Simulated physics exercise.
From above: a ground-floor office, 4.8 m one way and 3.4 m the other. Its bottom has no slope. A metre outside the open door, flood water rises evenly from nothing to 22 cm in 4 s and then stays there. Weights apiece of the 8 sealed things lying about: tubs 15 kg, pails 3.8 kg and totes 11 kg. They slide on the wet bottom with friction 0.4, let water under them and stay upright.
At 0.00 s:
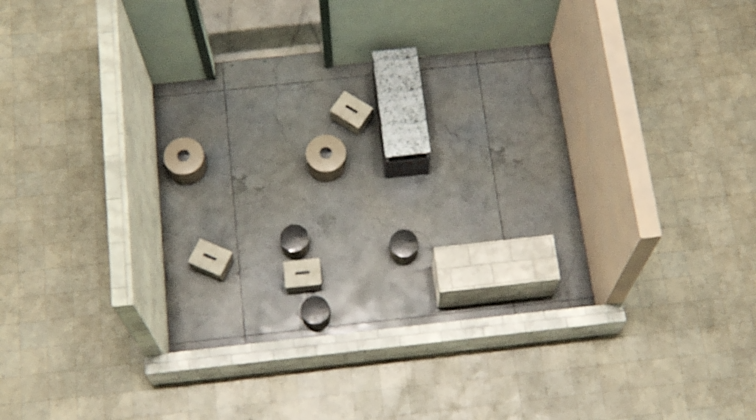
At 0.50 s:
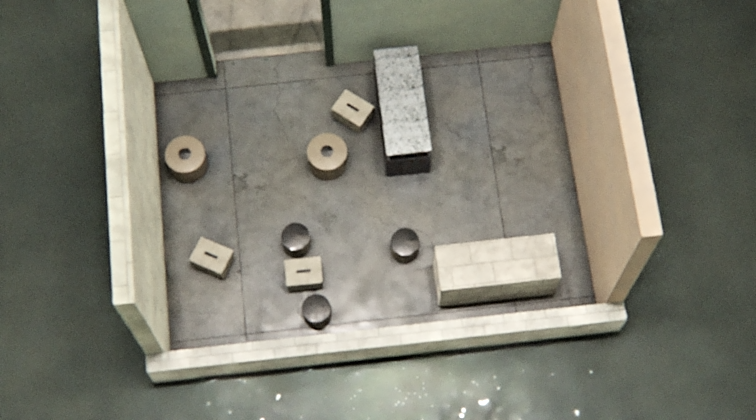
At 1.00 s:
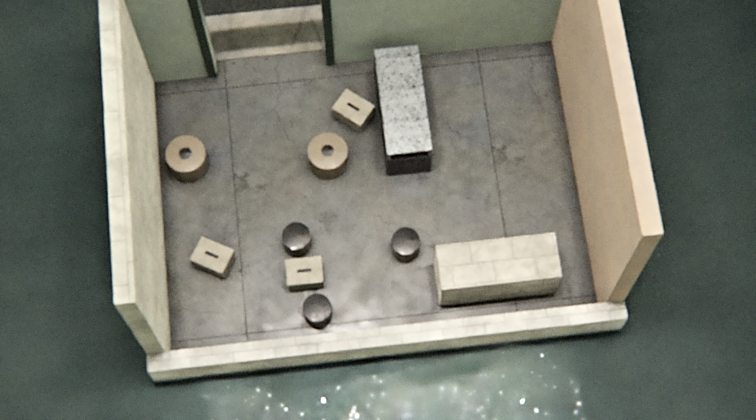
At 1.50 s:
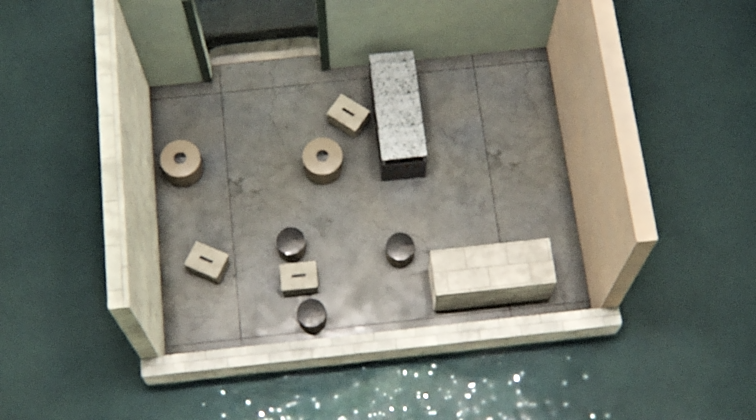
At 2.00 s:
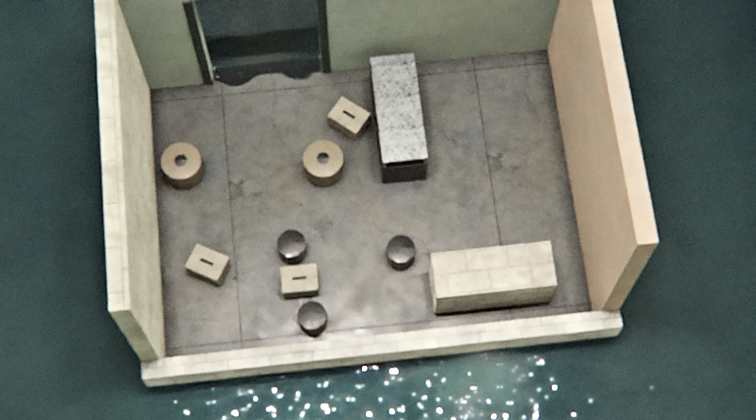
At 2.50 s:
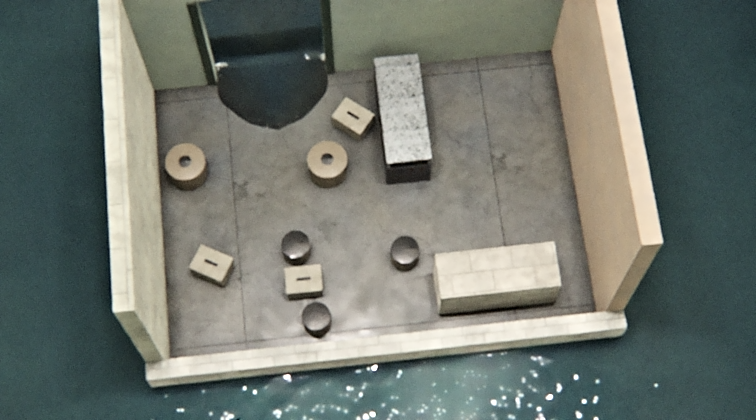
In a ground-floor office, dark water surrounds the walls, then spreads through the open doorway.
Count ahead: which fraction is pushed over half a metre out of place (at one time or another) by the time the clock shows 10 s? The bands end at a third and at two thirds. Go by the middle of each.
That comes to at least two thirds.
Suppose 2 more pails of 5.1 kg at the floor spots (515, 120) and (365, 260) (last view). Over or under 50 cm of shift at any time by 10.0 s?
In turn: Short of it, more.
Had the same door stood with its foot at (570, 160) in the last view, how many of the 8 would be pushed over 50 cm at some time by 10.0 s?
Then 3.
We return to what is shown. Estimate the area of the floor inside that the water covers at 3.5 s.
About 2.5 m2.
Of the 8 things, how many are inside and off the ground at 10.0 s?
At that moment 7.
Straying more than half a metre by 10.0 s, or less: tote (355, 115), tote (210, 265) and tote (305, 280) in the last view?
In turn: Under, past it, past it.
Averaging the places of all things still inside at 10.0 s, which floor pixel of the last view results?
At about (329, 227).
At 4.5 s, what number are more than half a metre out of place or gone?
0 of them.
After 3.5 s 0 of 8 are over 50 cm from their spots; 0 afloat.
After 4.5 s 0 of 8 are over 50 cm from their spots; 0 afloat.
After 7.0 s 4 of 8 are over 50 cm from their spots; 4 afloat.
After 10.0 s 7 of 8 are over 50 cm from their spots, and 7 have been at some point; 7 afloat.
